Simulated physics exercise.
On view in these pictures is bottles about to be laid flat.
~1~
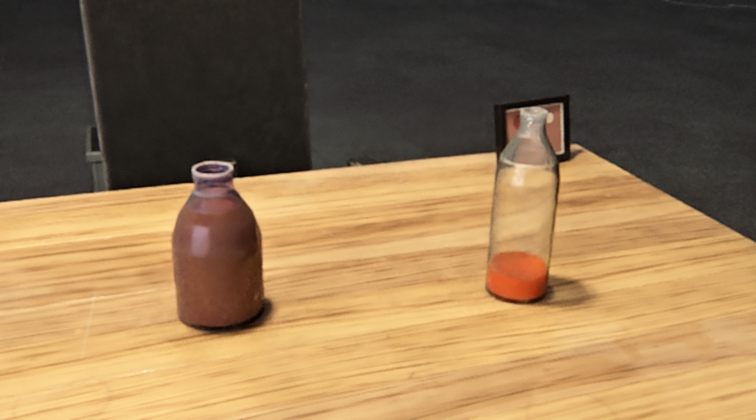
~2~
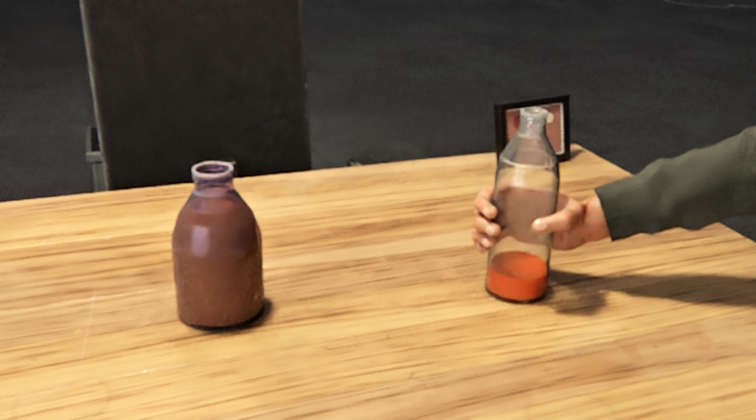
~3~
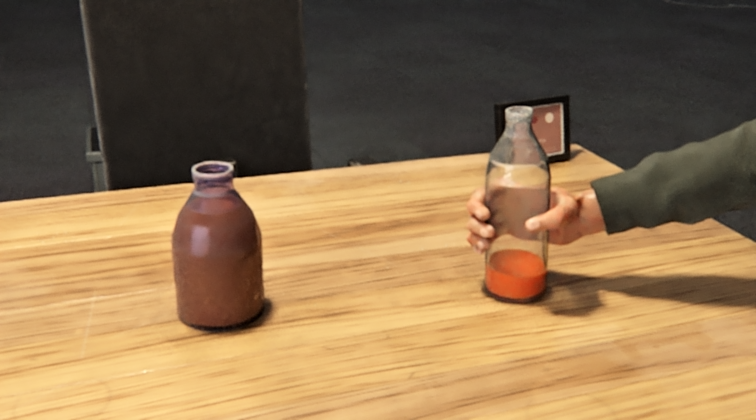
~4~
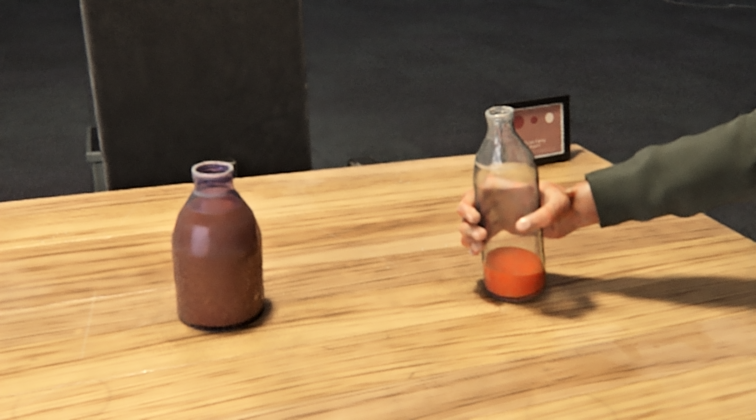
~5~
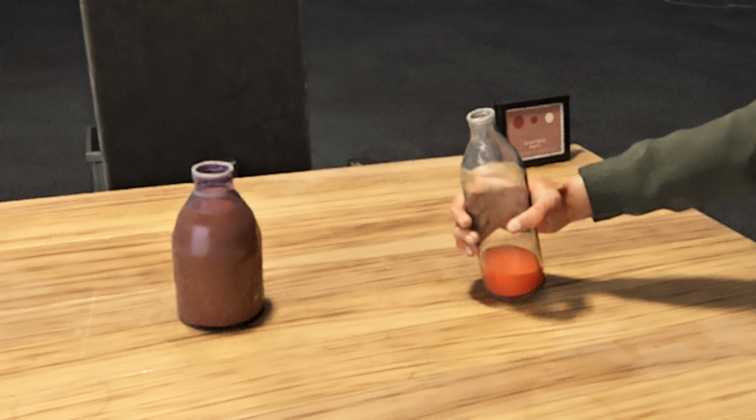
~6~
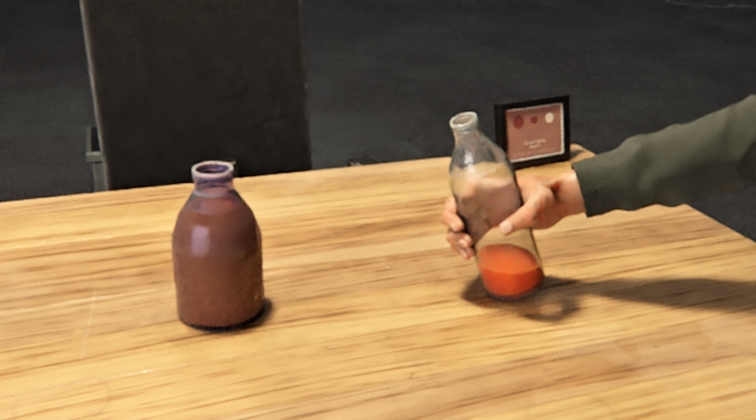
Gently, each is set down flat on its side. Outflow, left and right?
Result: Left: The result will be some loss. Right: The result will be no loss.
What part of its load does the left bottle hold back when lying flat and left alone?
I make it 30 per cent.
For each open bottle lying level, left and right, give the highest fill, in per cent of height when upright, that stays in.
20 and 26 in a hundred.
Next, the right bottle is nearly down; right bottle, dry at the neck.
After that, the right bottle lies flat; right bottle, dry at the neck.
Finally, both lie flat; right bottle, dry at the neck; left bottle, some has come out.
